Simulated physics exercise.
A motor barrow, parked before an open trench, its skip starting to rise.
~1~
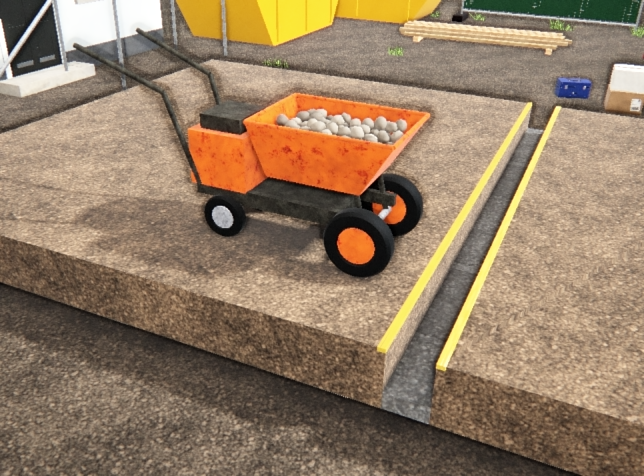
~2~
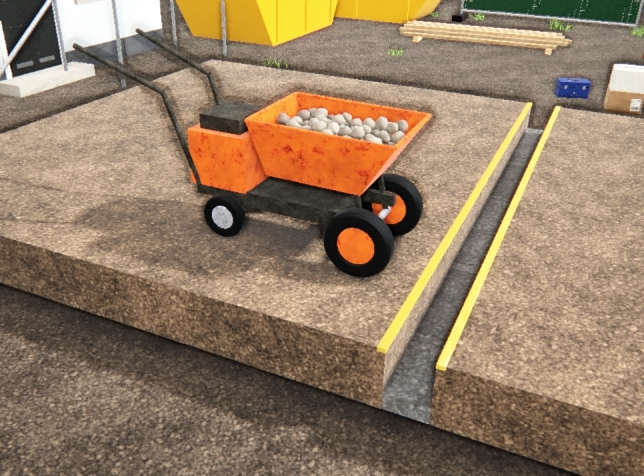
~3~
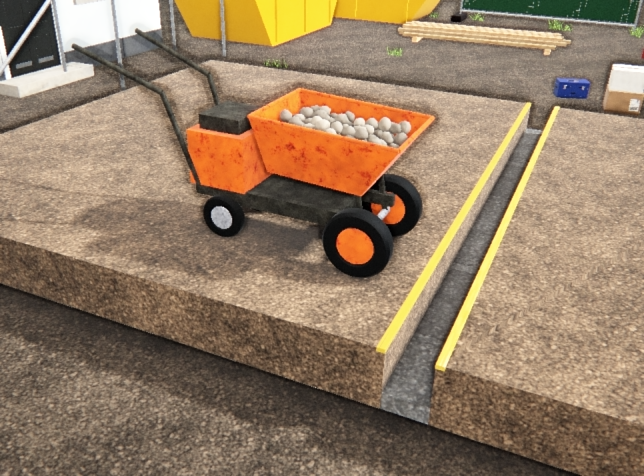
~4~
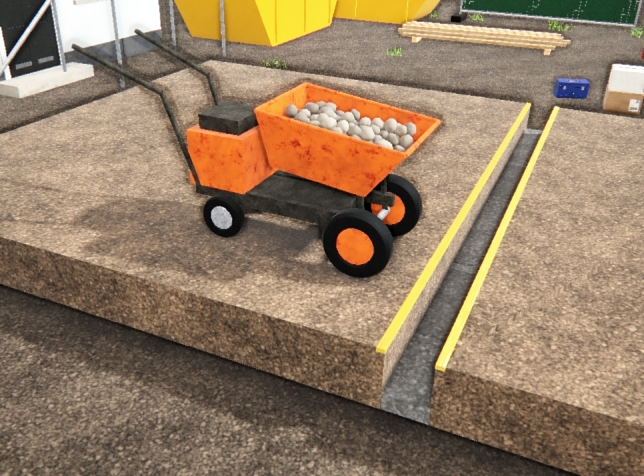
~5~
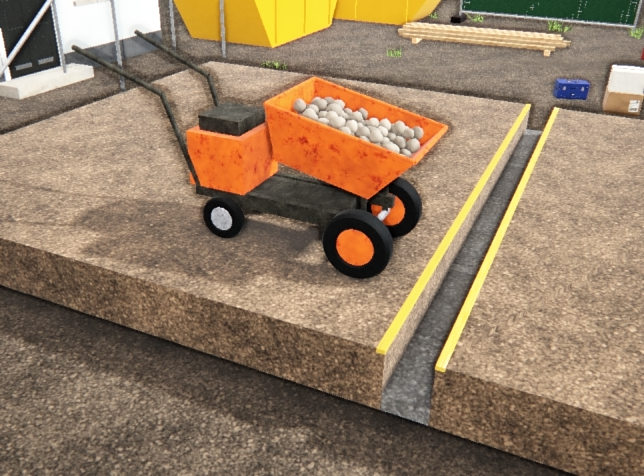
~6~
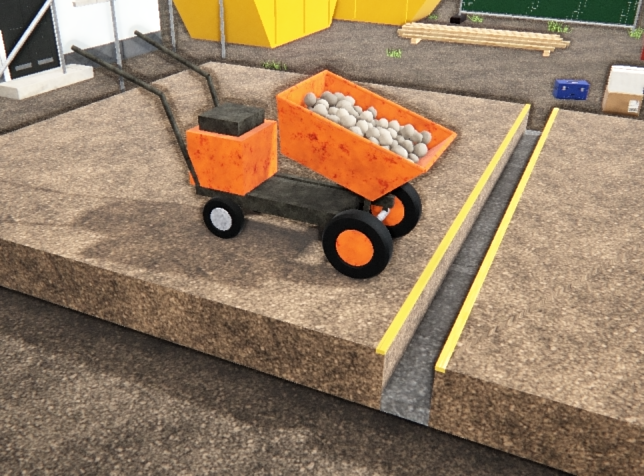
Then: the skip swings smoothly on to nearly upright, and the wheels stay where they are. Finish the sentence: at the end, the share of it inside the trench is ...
... below half.
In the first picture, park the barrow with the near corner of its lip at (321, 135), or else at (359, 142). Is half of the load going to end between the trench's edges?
Trial 1 exceeds half, trial 2 exceeds half.
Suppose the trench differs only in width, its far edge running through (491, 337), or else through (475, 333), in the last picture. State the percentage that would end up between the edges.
About 60 and 30 per cent.
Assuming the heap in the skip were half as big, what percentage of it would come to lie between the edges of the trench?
Close to 0 in a hundred.
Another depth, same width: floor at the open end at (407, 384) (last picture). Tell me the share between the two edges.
It works out to some 0 per cent.
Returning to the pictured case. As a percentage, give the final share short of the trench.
Estimate: Some 0 percent.
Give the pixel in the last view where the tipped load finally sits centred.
About (529, 288).
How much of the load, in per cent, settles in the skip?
Roughly 20 per cent.
Shortly afterwards, skip tipped steeply; the whole lot in the skip.
Next, skip tipped right over; near two thirds in the skip; near a quarter beyond it; only a few falling.
Some moments later, skip tipped right over; near a quarter in the skip; only a few in or heaped over the trench; near two thirds beyond it.
In the end, skip tipped right over; near a quarter in the skip; only a few in or heaped over the trench; the bulk beyond it.
